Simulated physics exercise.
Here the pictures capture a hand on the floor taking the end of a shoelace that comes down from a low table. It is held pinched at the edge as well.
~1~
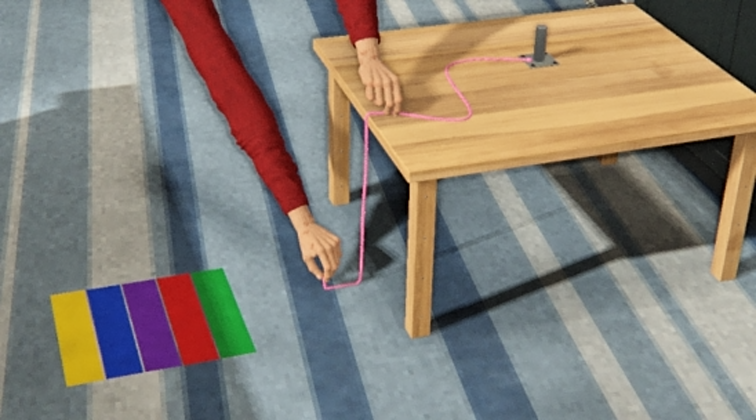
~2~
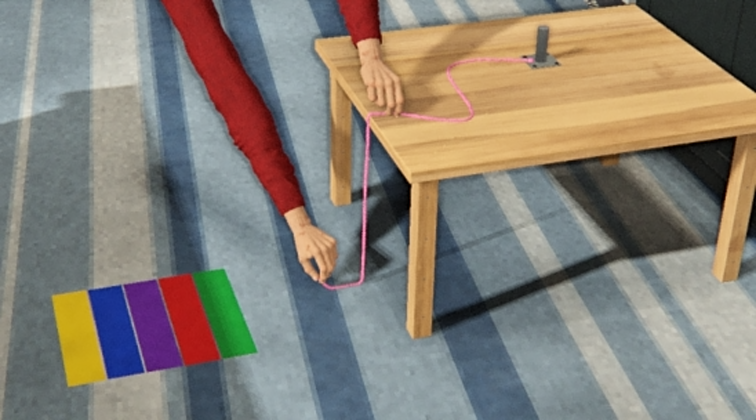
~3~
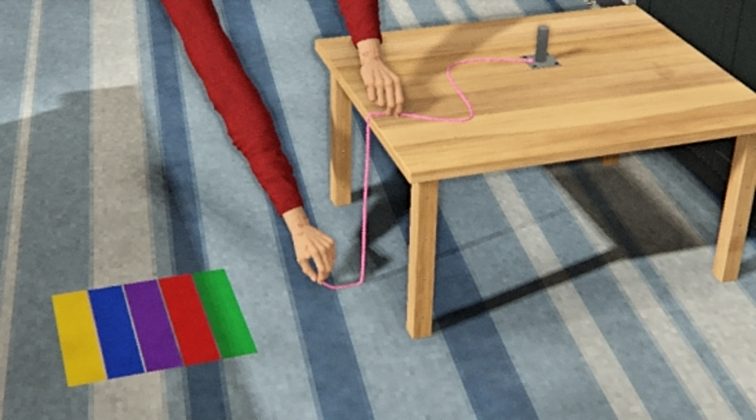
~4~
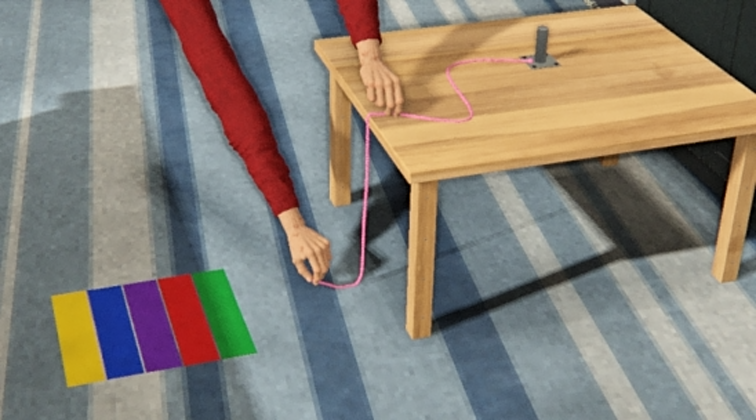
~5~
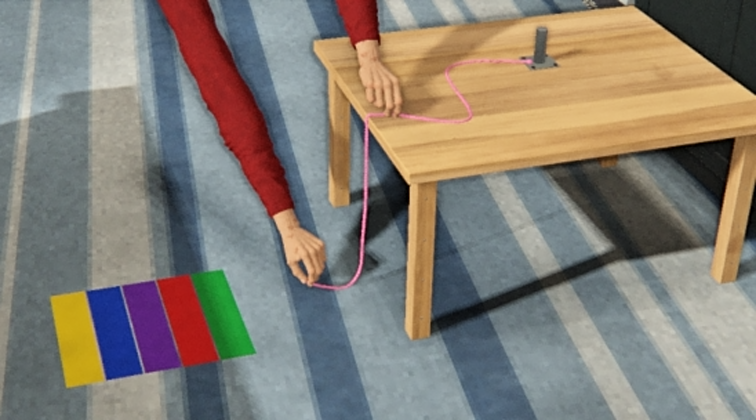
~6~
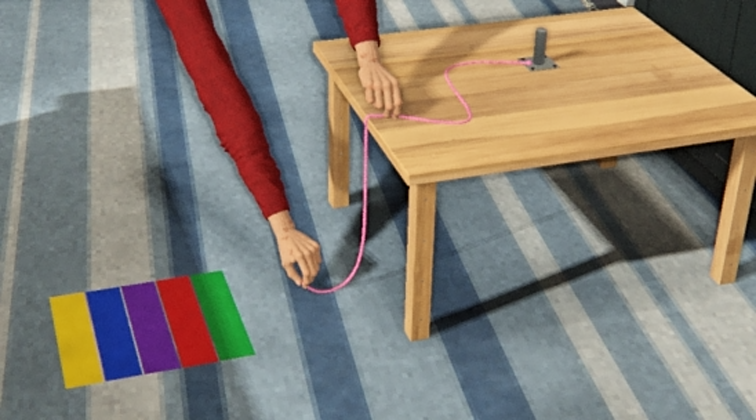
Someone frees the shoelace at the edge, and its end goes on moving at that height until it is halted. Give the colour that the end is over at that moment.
The end is over yellow.
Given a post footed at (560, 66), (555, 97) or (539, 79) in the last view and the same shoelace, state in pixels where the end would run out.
The three places are (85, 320), (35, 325) and (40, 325), in that order.
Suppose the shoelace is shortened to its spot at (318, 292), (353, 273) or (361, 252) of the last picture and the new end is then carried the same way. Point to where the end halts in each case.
Respectively (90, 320), (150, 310) and (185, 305).
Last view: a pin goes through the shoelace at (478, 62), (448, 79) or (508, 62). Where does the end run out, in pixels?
For the three tries you'd see (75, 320), (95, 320) and (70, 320).
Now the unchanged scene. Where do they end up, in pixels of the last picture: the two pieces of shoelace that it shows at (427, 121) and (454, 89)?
(318, 140) and (415, 94).
Soon after, end near (135, 311); over purple.
Then, end near (90, 318); over yellow.
At full stretch, end near (66, 322); over yellow. Over yellow.
